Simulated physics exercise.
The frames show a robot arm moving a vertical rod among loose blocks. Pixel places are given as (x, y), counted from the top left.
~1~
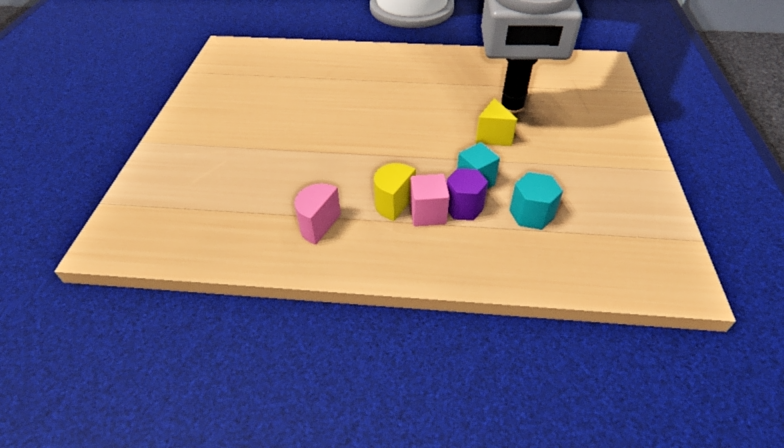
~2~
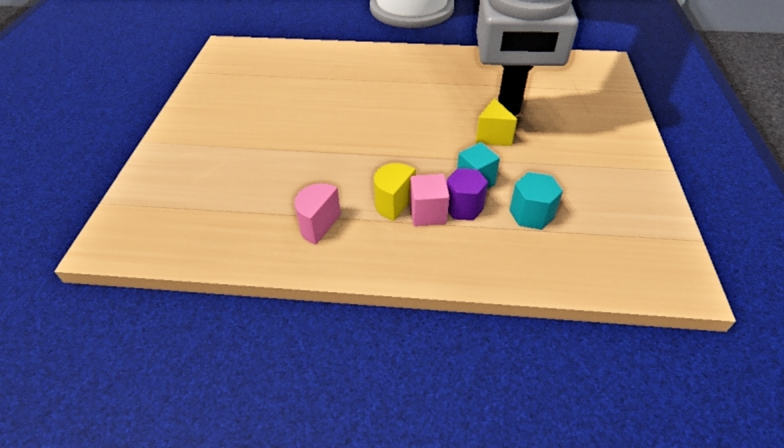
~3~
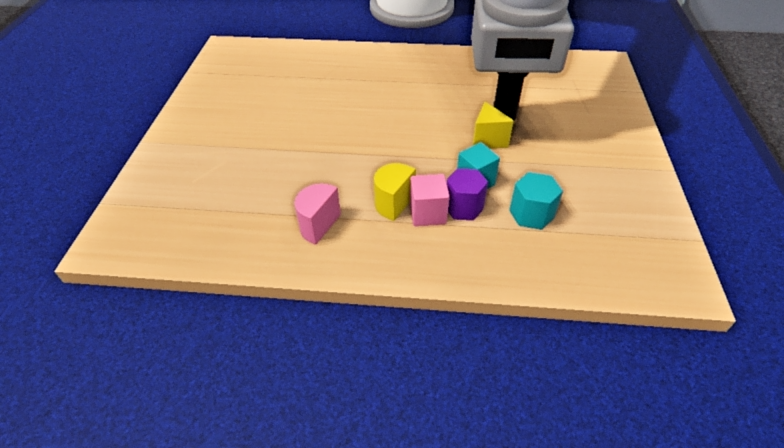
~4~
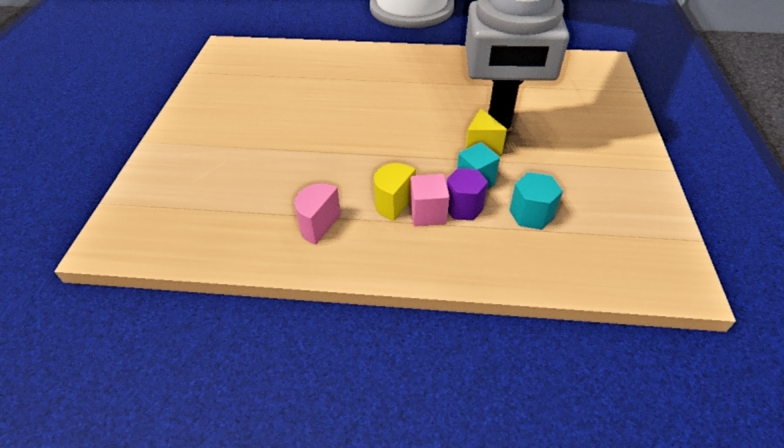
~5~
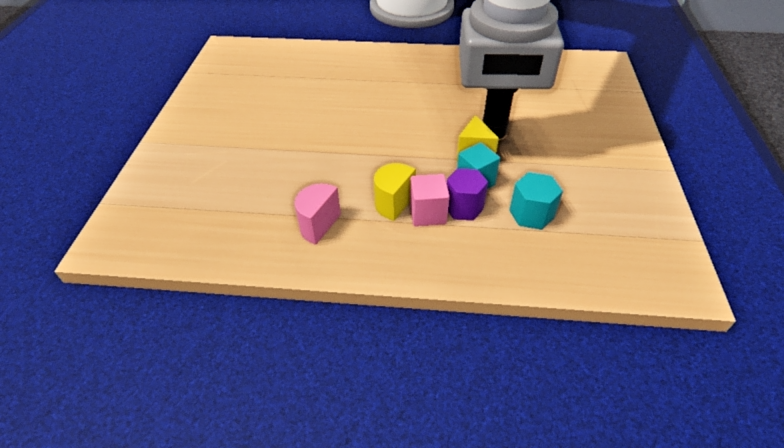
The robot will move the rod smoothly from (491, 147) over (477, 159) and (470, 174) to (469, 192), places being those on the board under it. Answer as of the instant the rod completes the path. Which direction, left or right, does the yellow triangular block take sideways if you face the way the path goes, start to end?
It is displaced to the right.
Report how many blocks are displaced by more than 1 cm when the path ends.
Displaced: Three or more.
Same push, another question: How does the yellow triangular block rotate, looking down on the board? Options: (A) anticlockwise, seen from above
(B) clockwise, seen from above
That would be B.
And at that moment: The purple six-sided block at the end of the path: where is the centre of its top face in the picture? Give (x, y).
Its top middle is near (468, 210).
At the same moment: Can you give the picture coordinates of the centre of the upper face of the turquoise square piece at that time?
Located at (468, 184).
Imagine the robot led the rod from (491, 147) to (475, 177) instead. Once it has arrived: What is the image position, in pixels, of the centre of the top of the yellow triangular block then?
The point I'd pick in the picture is (454, 139).
The first path, step by step. Halfway along, rod at (474, 153); purple six-sided block at (470, 187), turned 20° clockwise; yellow triangular block at (450, 143); turquoise square piece at (475, 163), turned 40° anticlockwise.
At the end, rod at (471, 178); pink square piece still; purple six-sided block at (468, 210); yellow triangular block at (443, 148), turned 20° clockwise; turquoise square piece at (468, 184), turned 45° anticlockwise.
